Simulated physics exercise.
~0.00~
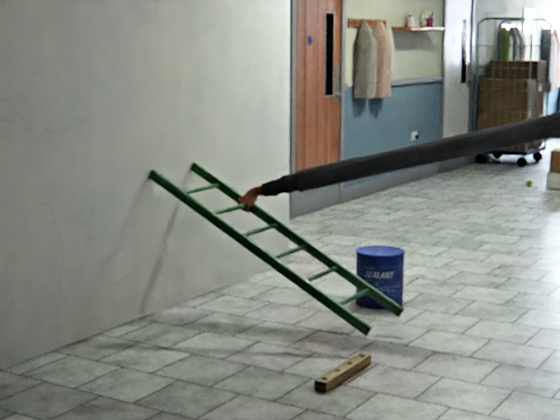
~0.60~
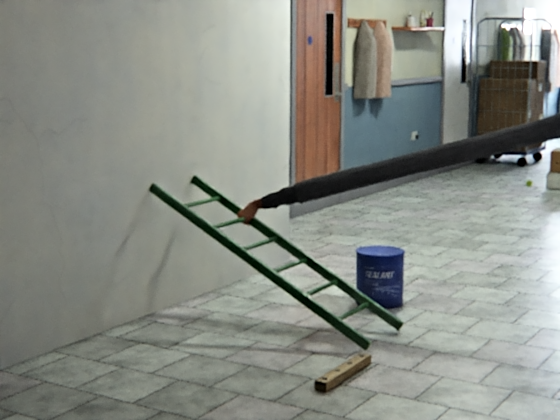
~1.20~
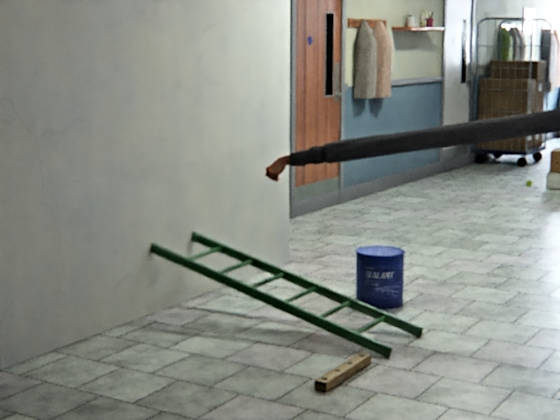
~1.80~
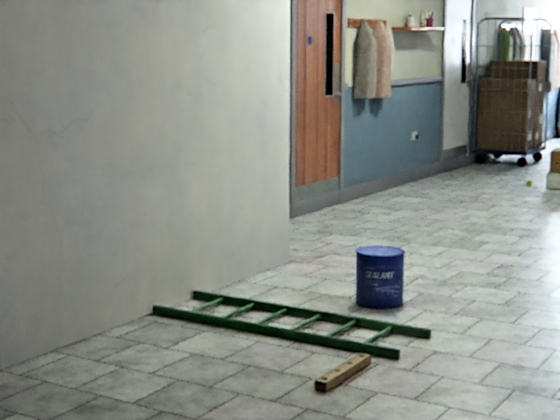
The clip opens in a tiled corridor, where a hand on a long, dark-sleeved arm reaches in from the right and holds a green ladder-like rack slanted against a pale wall. A strip of wood and a blue pail sit on the floor nearby. The rack lowers slightly while the hand is still on it. Then the hand lets go and draws back to the right as the rack's feet slip outward and its top slides down the wall. It ends lying flat on the tiles, with the strip and pail still in place.
